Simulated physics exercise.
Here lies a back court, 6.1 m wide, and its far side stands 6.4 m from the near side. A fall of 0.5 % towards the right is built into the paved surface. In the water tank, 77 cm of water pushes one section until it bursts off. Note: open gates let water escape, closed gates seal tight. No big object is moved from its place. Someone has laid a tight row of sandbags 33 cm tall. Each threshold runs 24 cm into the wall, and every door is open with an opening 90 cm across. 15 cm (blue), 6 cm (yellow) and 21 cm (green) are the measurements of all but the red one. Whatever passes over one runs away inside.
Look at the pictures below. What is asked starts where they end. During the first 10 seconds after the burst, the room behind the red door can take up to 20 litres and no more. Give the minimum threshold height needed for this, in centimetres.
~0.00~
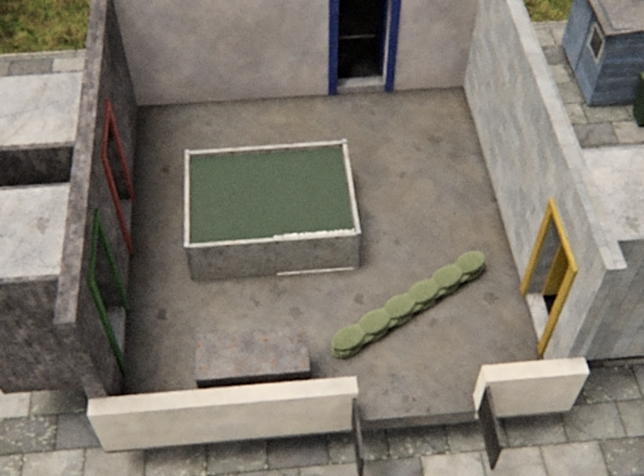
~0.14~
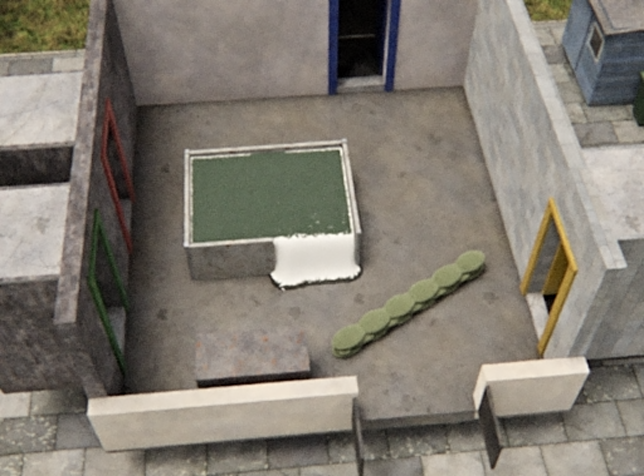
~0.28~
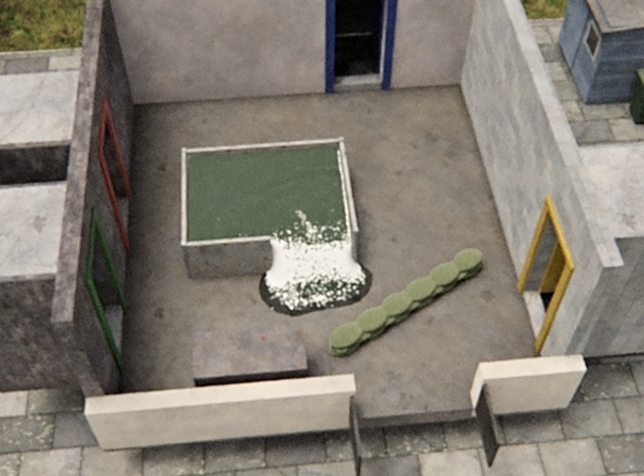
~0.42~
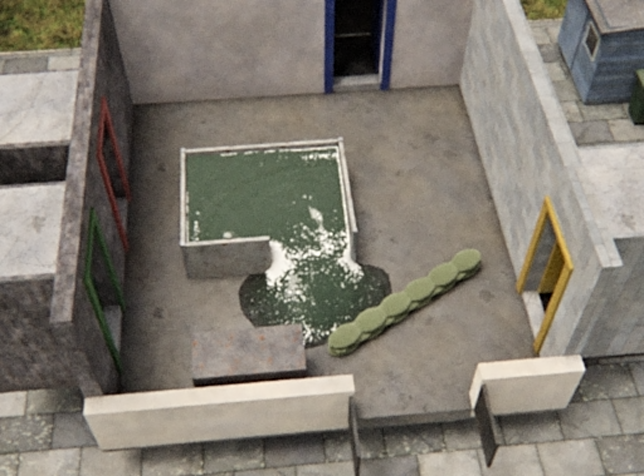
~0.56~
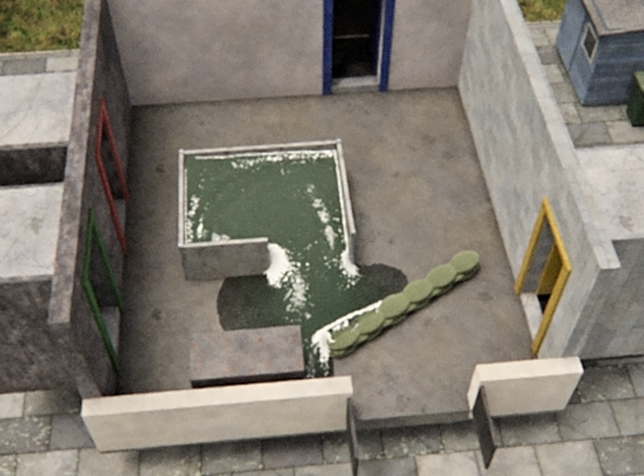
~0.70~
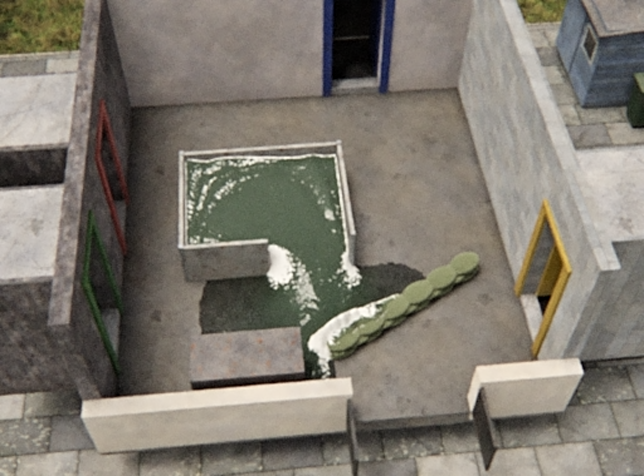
Roughly 5.5 centimetres.
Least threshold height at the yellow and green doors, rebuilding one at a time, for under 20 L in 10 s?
About 7.5 cm at yellow and about 25 cm at green.
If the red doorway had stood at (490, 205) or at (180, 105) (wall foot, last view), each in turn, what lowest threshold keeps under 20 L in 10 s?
Minimums: About 10.5 cm and 13.0 cm.
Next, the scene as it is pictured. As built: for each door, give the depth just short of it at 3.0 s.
Blue door 0 cm, yellow door 7 cm, red door 9 cm, green door 28 cm.
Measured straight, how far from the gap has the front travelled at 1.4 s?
Roughly 3.4 metres.
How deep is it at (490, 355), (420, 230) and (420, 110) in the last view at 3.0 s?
In that order: 5, 4 and 0 cm.
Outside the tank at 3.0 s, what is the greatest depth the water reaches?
36 cm.
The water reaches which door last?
The answer is the blue door.
After 1.4 s water covers 20 % of the floor, deepest (56 cm) near (351, 329); it has not reached the red door.
After 3.0 s water covers 60 % of the floor, deepest (36 cm) near (293, 355); 9 cm at the red door, 0 litres in over its 14 cm threshold.
After 10.0 s water covers 95 % of the floor, deepest (16 cm) near (130, 145); 7 cm at the red door, 0 litres in over its 14 cm threshold.
At the red door as built, the water arrived by 2.5 s and peaked near 10 cm at 7.2 s.
Run again over the same 10 s with other heights there, 25 litres in over 5 cm, 10 litres over 6.5 cm. The limit of 20 litres is kept from about 5.5 cm up.
